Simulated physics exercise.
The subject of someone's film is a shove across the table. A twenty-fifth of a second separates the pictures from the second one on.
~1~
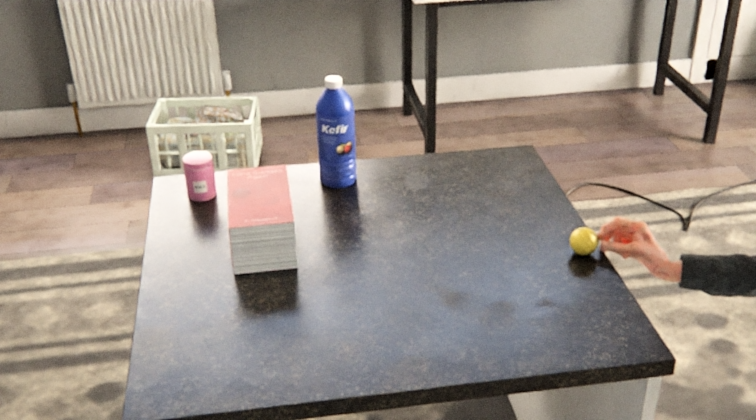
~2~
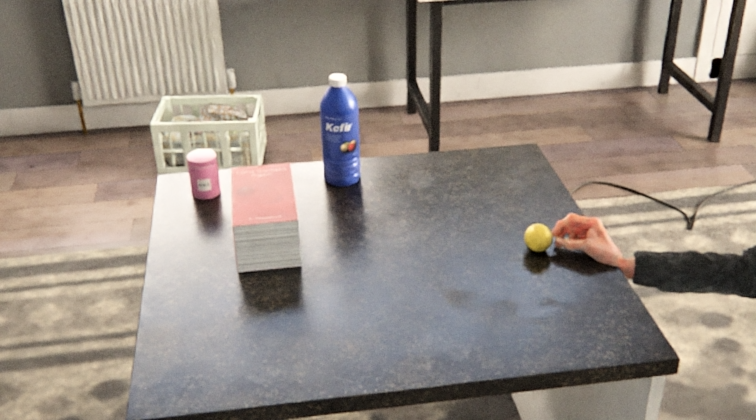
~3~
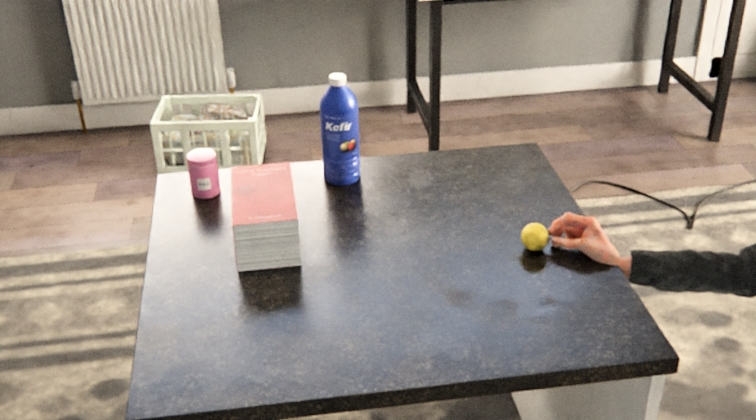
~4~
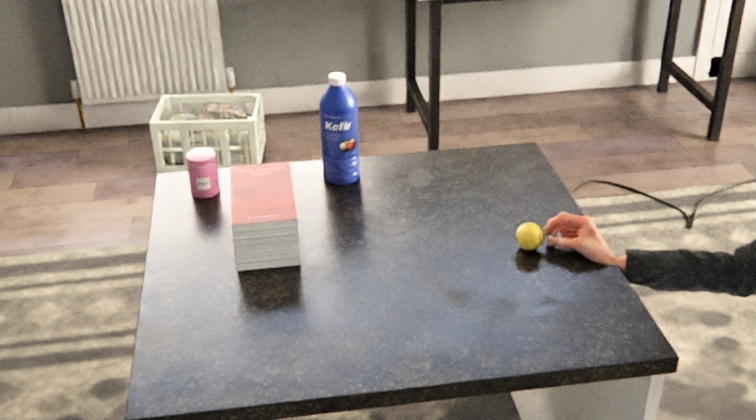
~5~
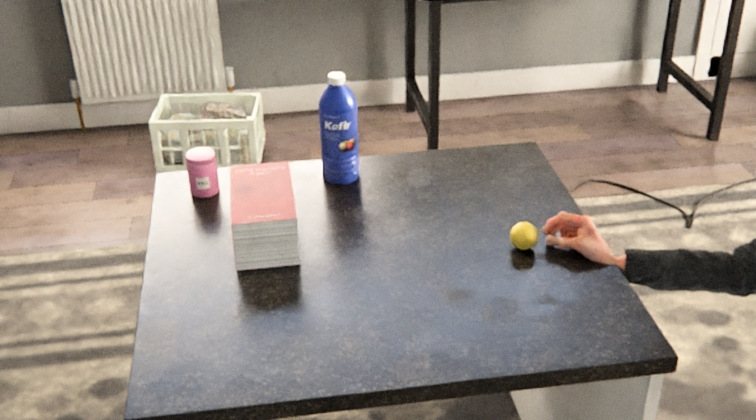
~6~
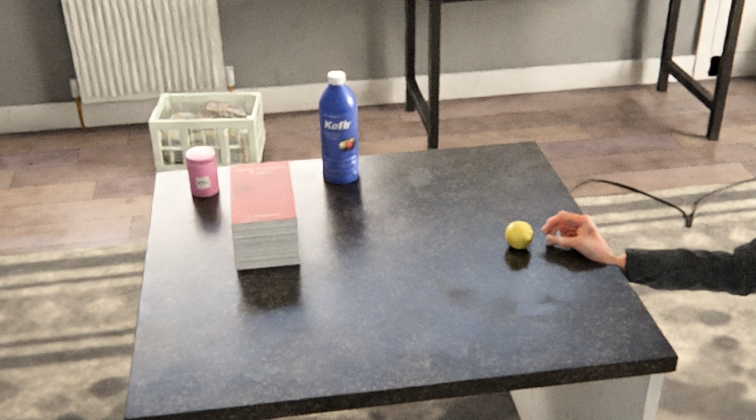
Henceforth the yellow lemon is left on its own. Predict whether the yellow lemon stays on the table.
I think it will linger on the table.
Then, 0.40 s past the last view, yellow lemon displaced well along near (473, 233).
Then, 1.00 s past the last view, yellow lemon displaced well along near (417, 230).
Then, 1.80 s past the last view, yellow lemon displaced well along near (367, 228).
Finally, moved from the start, yellow lemon. Final places as the last picture's camera would see them, yellow lemon near (342, 227).
